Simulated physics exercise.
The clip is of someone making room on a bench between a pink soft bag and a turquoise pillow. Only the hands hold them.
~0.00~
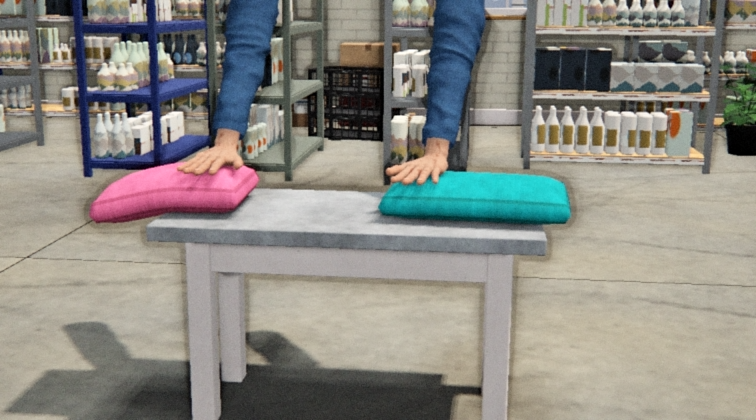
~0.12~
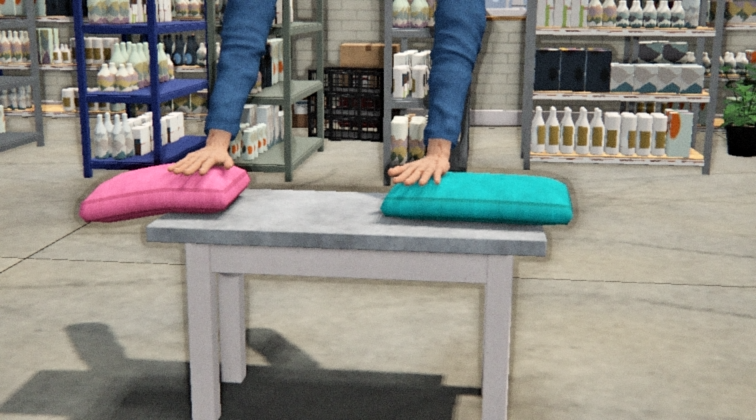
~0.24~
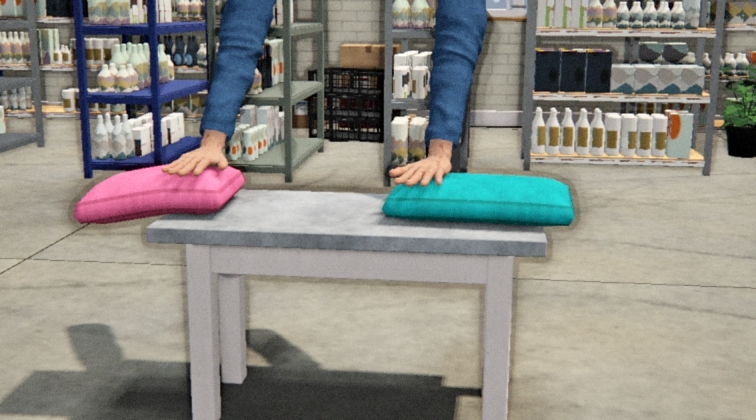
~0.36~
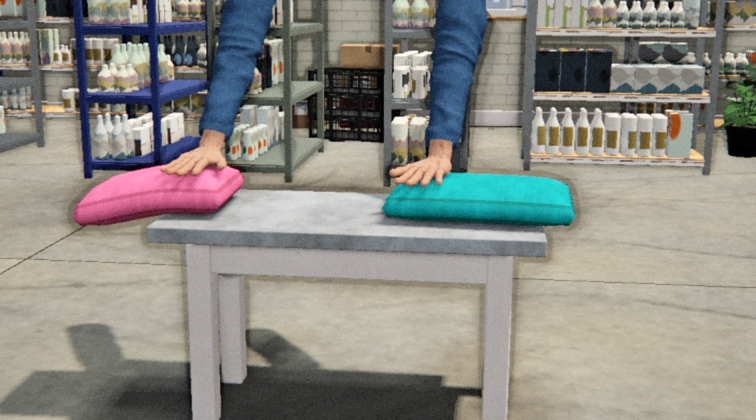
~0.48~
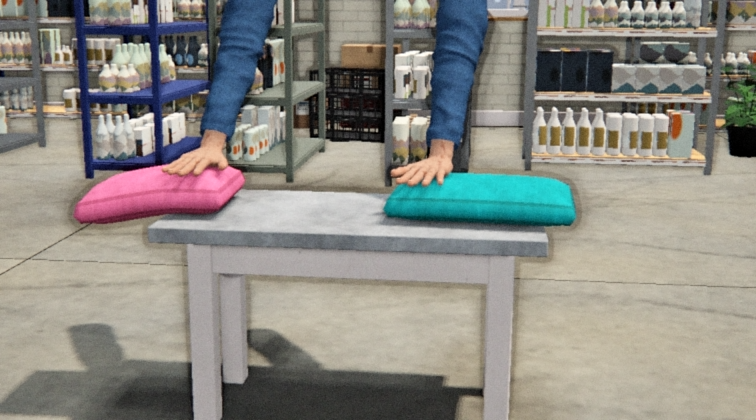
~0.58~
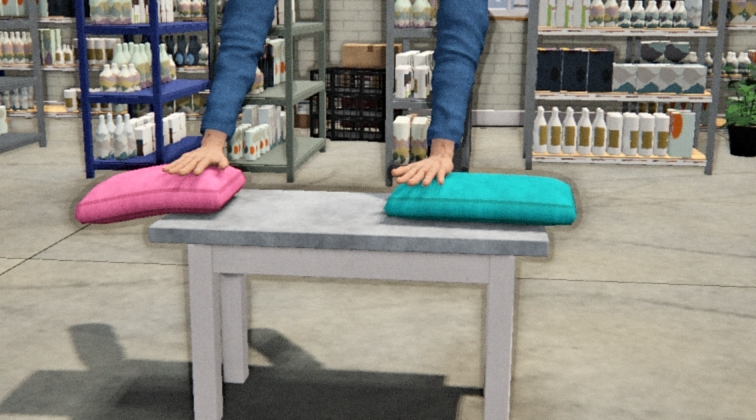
To begin with, two hands press down on a pink cushion and a turquoise one at opposite ends of a small table in a shop. The left hand slides the pink cushion slightly outward, while the turquoise one shifts barely rightward. Then both stay still under the hands, the pink one jutting well past the left edge.
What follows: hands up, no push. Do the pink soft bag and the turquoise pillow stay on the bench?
Outcome: The pink soft bag goes down, the turquoise pillow stays up there.
Around 0.82 s, soft bag tipping outwards near (156, 211); pillow at rest.
Around 1.06 s, soft bag on the floor near (145, 357); pillow at rest.
Around 1.30 s, soft bag on the floor near (95, 356); pillow at rest.
Finally, soft bag on the floor near (82, 361); pillow at rest. The pink soft bag slumps off the end and the turquoise pillow remains on top.
